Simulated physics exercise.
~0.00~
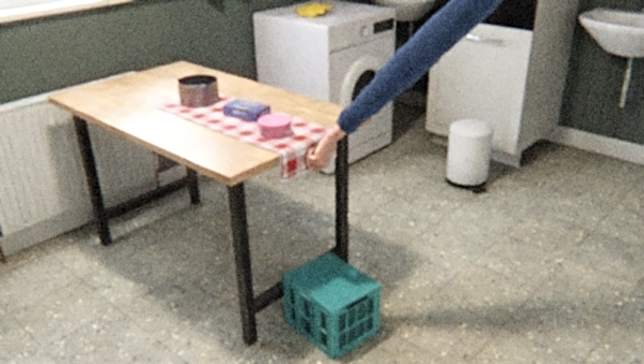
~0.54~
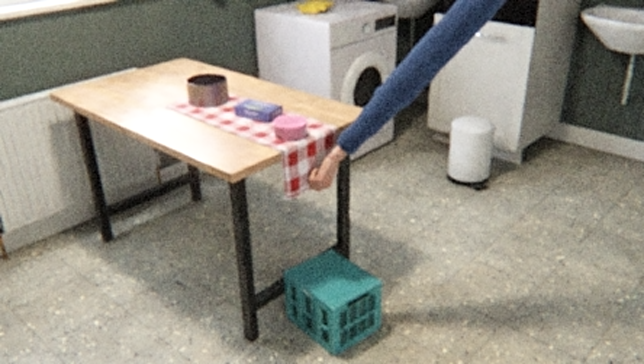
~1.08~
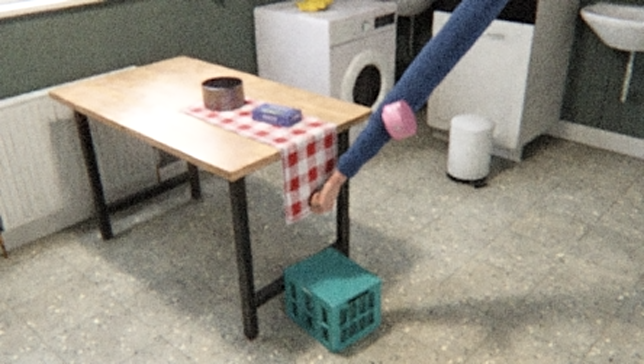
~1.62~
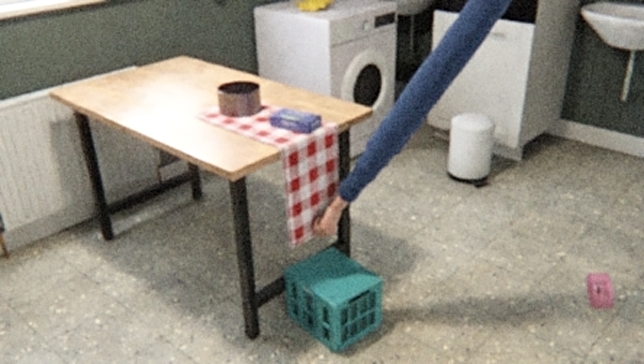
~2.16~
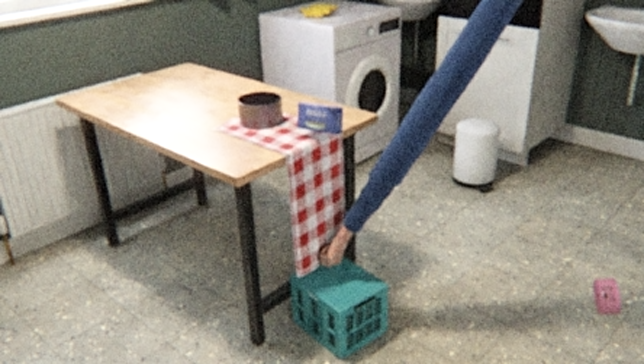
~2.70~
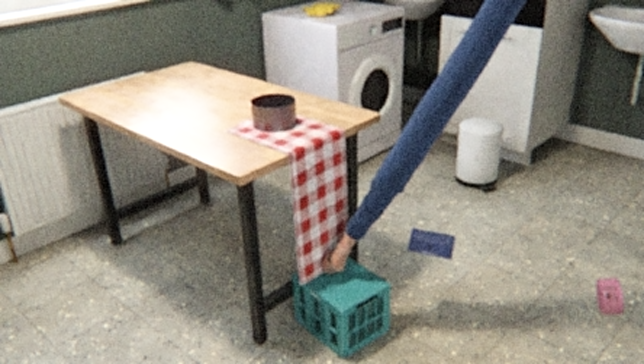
A hand pulls the checked tea towel down to the crate, dropping the tub, then the packet.
